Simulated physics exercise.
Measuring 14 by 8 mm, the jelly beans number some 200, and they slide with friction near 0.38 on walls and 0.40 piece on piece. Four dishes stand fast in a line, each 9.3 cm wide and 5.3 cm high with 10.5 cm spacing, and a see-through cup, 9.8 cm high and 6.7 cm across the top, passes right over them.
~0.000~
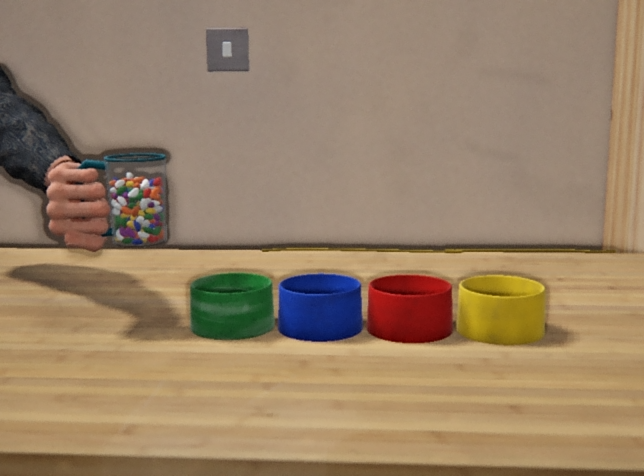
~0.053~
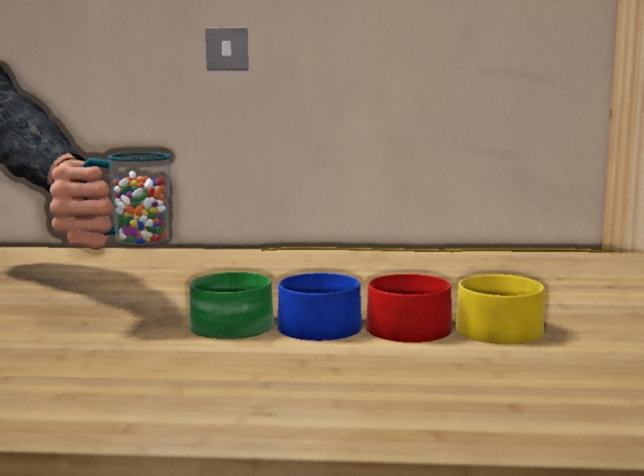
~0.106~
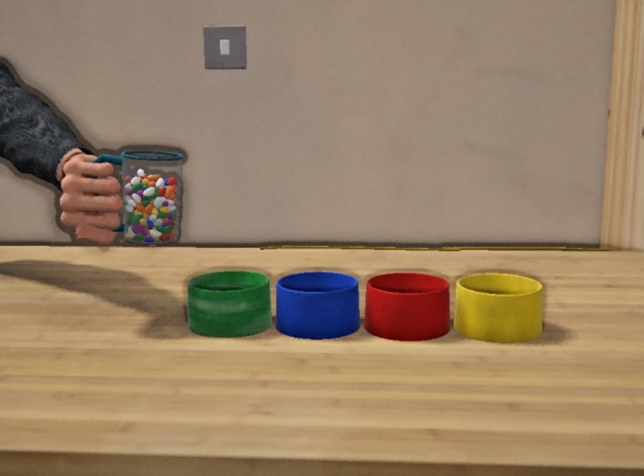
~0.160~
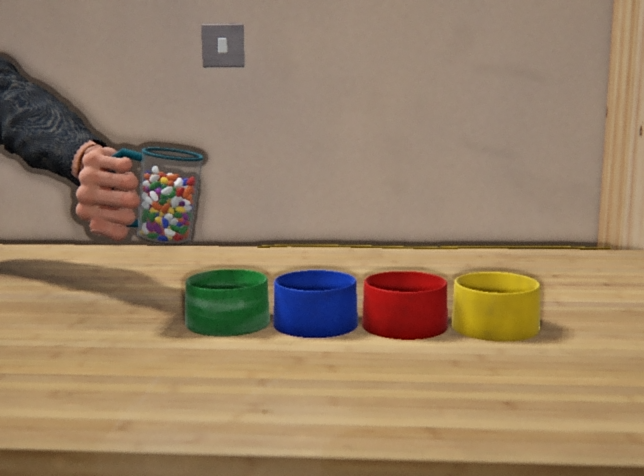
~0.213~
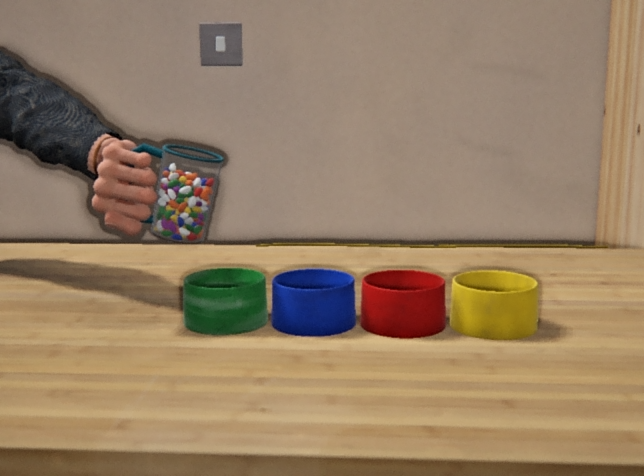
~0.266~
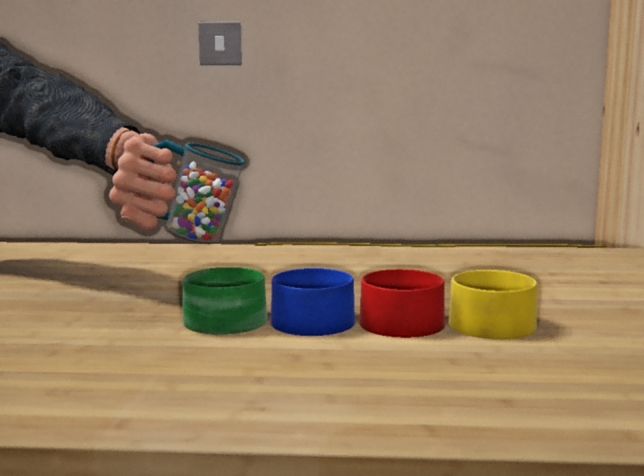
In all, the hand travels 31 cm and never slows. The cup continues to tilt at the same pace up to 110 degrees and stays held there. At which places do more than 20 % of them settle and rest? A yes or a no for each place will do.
In order: Red dish: Holds at most a fifth, blue dish: Holds at most a fifth, green dish: Holds at most a fifth, yellow dish: Holds more than a fifth, counter: Holds more than a fifth.
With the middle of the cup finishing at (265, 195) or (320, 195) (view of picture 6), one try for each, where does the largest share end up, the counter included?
First try: Blue; second try: Red.
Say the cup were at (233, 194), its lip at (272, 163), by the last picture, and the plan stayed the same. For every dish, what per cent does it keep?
In the end red holds 10, blue holds 0, green holds 0, yellow holds 60.
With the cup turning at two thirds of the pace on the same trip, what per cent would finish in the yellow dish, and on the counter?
In that case you'd see yellow at 60 and the counter at 30.
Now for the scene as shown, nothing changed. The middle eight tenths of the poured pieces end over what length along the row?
Close to 11 centimetres along the dishes.
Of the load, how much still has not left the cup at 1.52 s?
About 60 percent of the load.
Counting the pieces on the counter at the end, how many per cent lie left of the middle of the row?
Near 0 percent ends up there.
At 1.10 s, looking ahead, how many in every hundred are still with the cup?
95 %.
Then, at 0.76 s, tilt 61 degrees; cup holds 100 %.
After 1.10 s, tilt 91 degrees; cup holds 95 %, yellow 5 %.
Then, at 1.52 s, tilt 110 degrees; cup holds 60 %, red 5 %, yellow 20 %.
At rest (3.3 s), red 10 %, blue 0 %, green 0 %, yellow 65 %, counter 30 %.
